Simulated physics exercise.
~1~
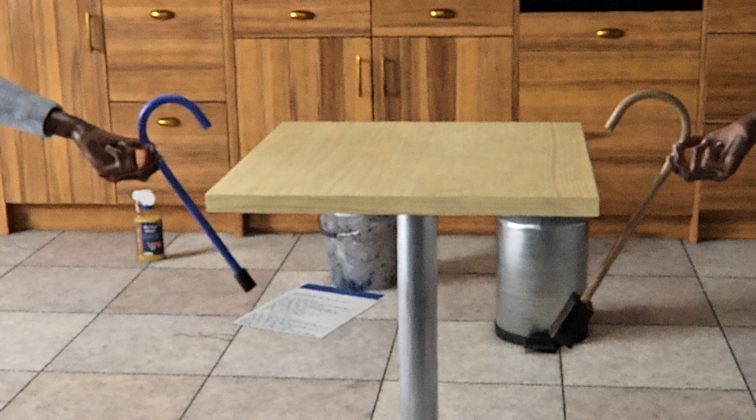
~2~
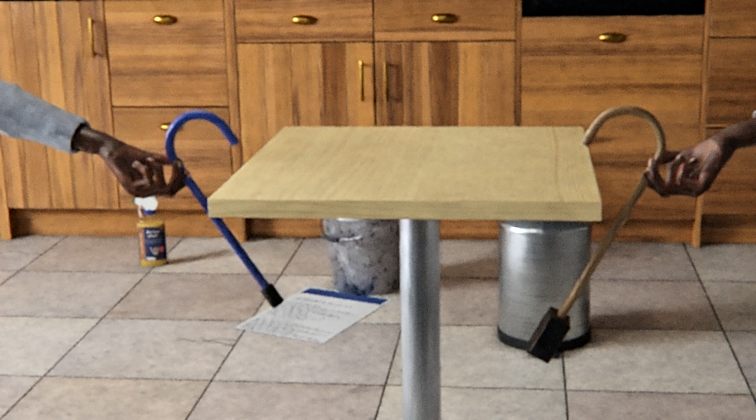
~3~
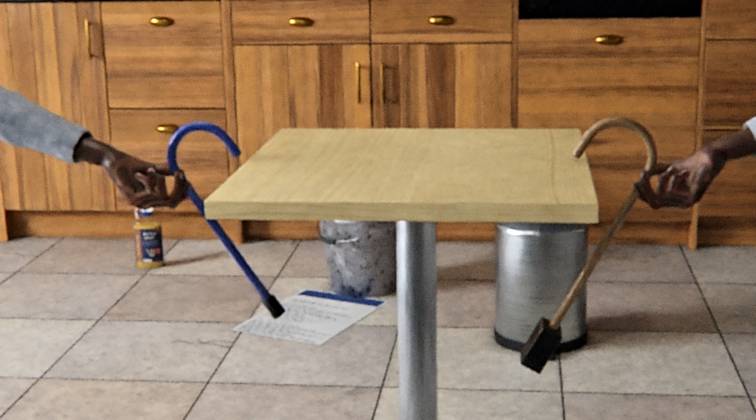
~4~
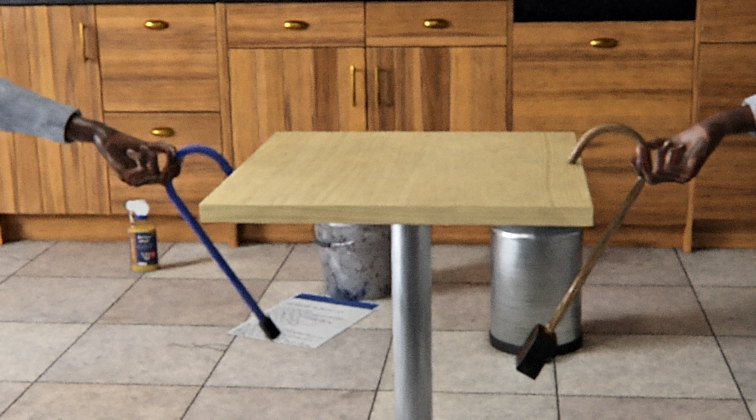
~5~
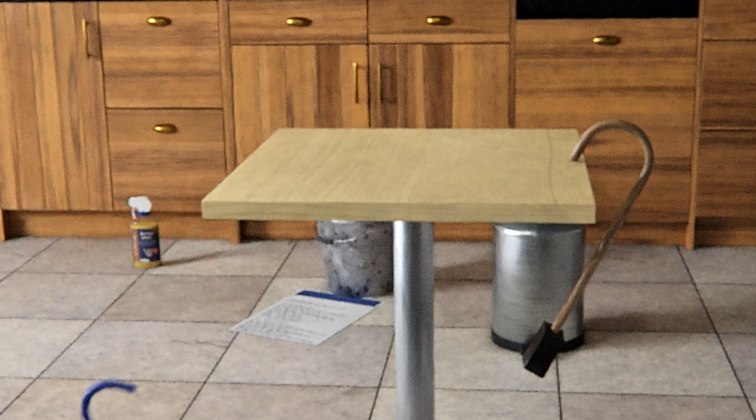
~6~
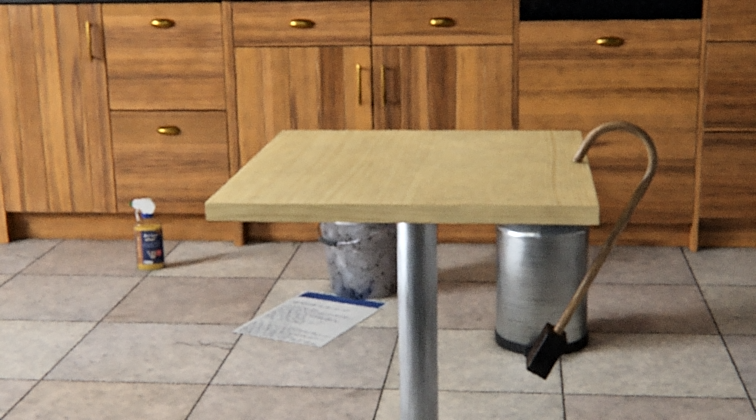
We see two hands bring a blue cane and a brown crook-handled stick with a black end to opposite edges of a table and let go; the blue cane drops toward the floor and out of view, while the brown one stays hooked on the right.
